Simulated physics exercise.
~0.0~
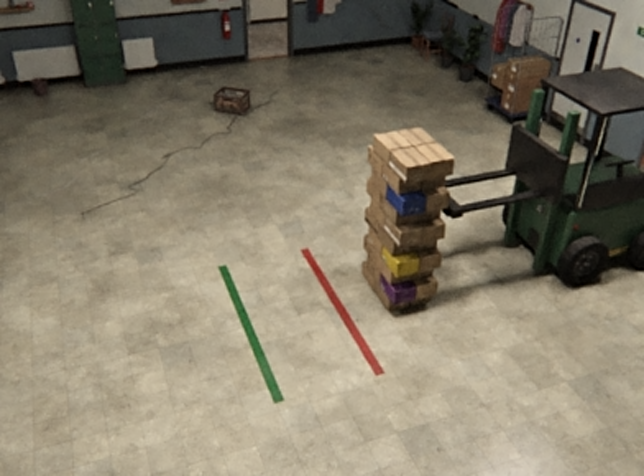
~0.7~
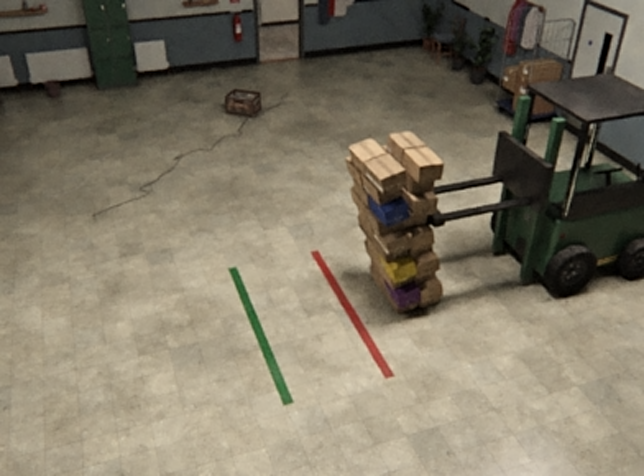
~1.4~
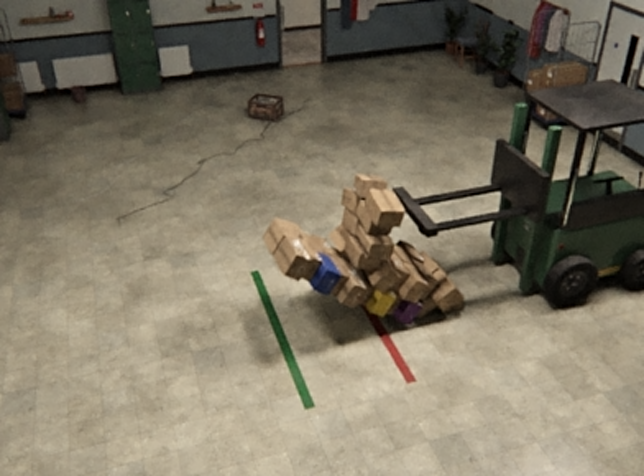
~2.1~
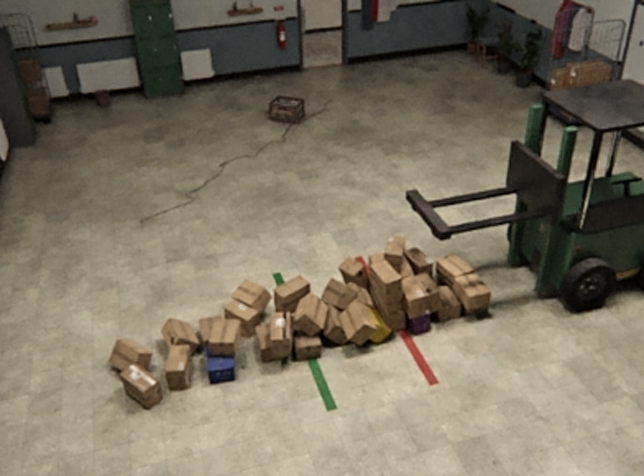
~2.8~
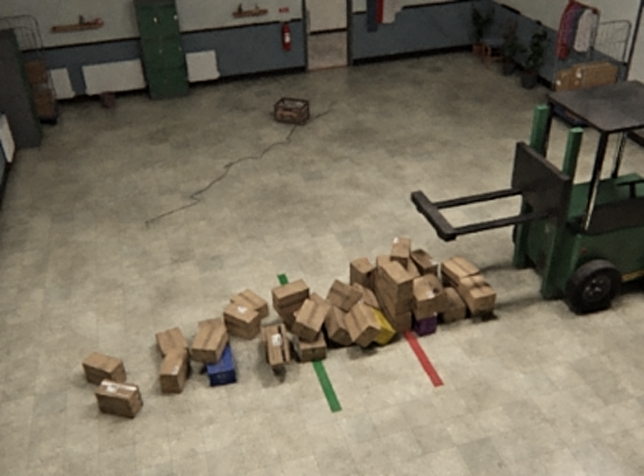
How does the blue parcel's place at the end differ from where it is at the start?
At the start the blue parcel is high up in the standing stack, to the right of both lines. At the end it lies on the floor to the left of the green line, among the scattered parcels.
